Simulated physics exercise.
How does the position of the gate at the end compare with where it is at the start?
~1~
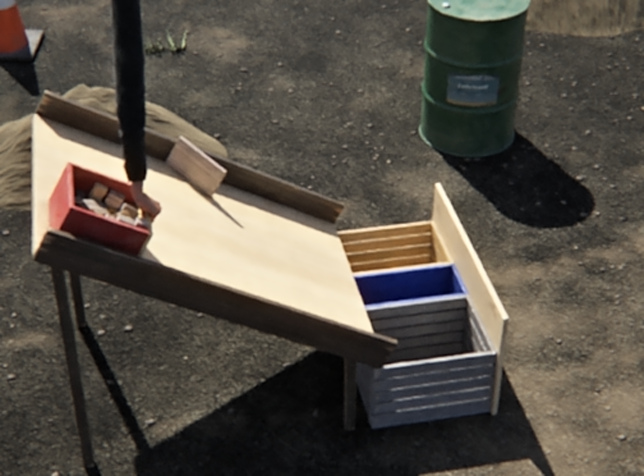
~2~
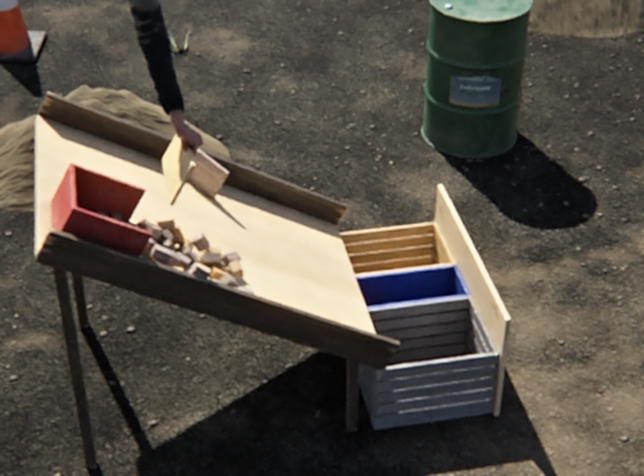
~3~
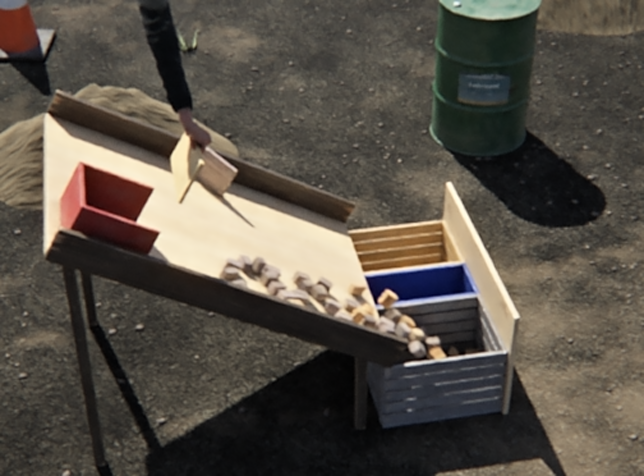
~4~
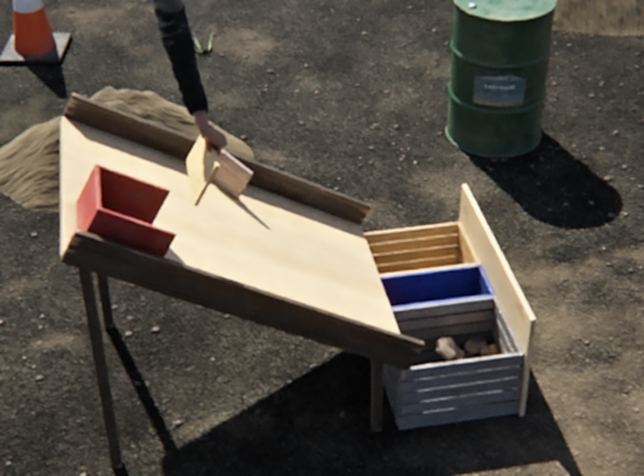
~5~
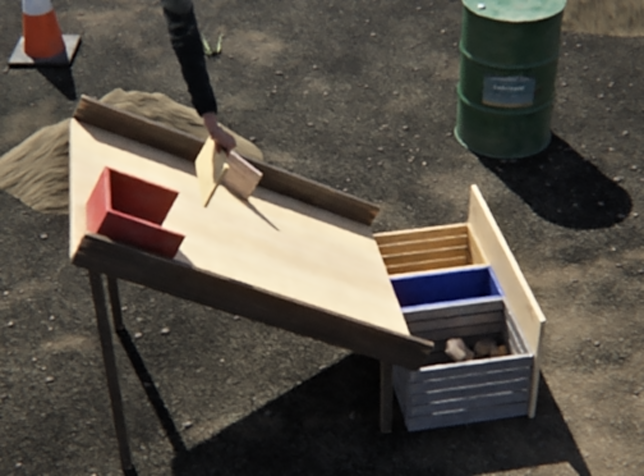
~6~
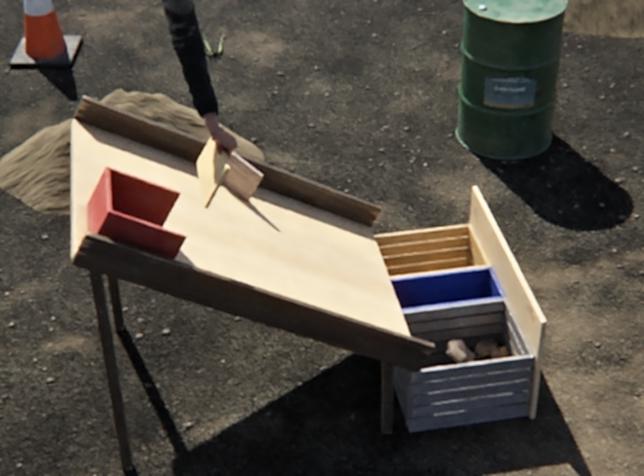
At the start the gate is at the open side of the red pen, holding the blocks in. At the end it is held clear of the pen, farther back and to the right, beside the angled board near the far rail.
